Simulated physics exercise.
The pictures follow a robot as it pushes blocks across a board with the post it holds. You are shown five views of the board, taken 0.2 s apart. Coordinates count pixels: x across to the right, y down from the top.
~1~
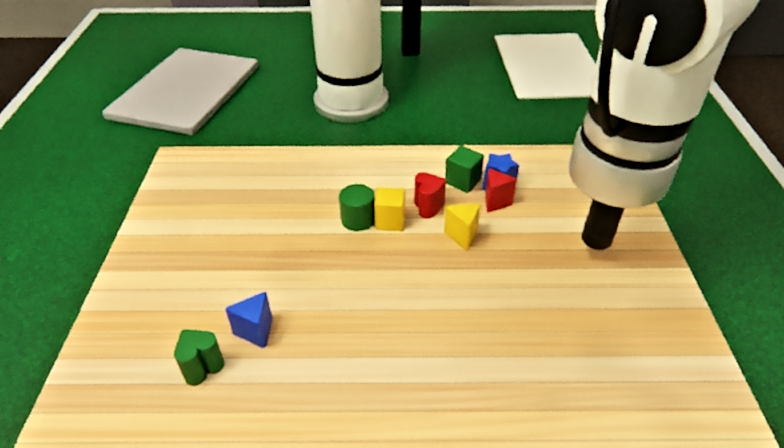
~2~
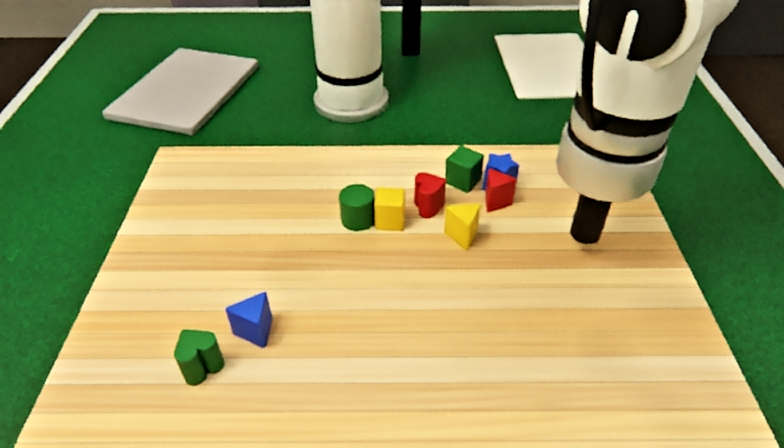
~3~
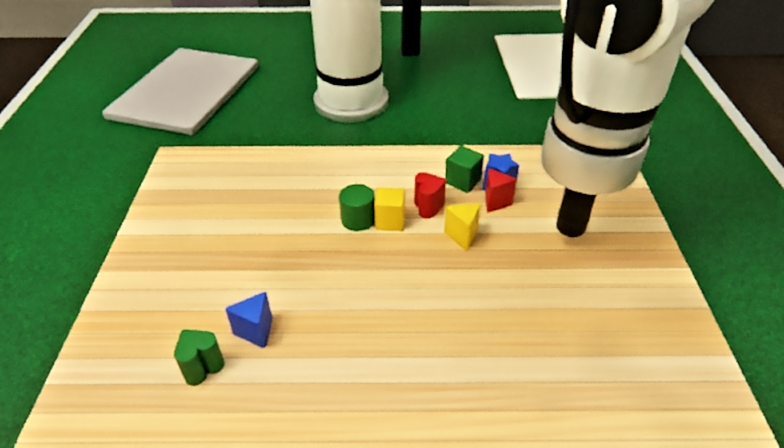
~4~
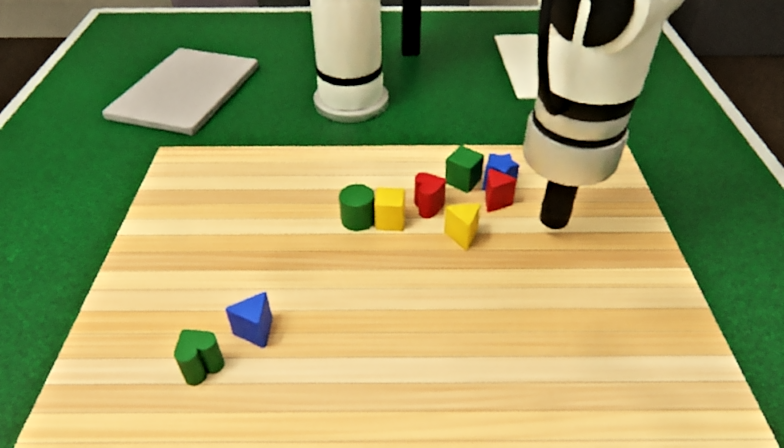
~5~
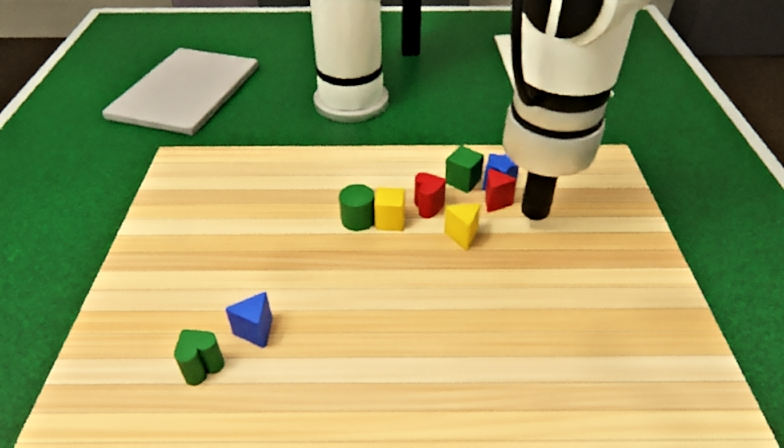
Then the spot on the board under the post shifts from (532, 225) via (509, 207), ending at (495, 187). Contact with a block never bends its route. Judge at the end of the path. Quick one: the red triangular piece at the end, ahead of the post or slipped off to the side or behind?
It is off to the side or behind.
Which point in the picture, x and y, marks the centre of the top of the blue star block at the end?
Its top middle is near (495, 144).
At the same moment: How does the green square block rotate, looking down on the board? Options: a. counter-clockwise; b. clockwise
Choice b: Clockwise.
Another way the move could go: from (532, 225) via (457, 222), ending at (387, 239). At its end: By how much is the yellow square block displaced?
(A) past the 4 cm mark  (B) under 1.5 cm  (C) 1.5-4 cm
That would be C.
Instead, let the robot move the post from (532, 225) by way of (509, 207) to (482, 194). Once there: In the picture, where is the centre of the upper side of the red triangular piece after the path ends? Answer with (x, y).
About (461, 168).
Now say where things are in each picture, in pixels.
The first frame shows lower end of the post at (596, 240), tops of blocks, yellow triangular piece at (465, 211), green square block at (465, 156), red triangular piece at (499, 178), blue star block at (502, 161).
The second frame shows post at (585, 235), blocks as before.
The third frame shows post at (570, 228), blocks as before.
The fourth frame shows post at (554, 221), blocks as before.
The fifth frame shows post at (535, 212), yellow triangular piece at (465, 211), green square block at (465, 156), red triangular piece at (499, 178), blue star block at (502, 161).
The first path, step by step. Halfway along, post at (511, 193); red triangular piece at (491, 172), turned 15° anticlockwise; blue star block at (502, 159).
At the end, post at (497, 174); yellow triangular piece not moved; green square block at (459, 155), turned 20° clockwise; red triangular piece at (476, 166), turned 70° anticlockwise; blue star block at (495, 144).
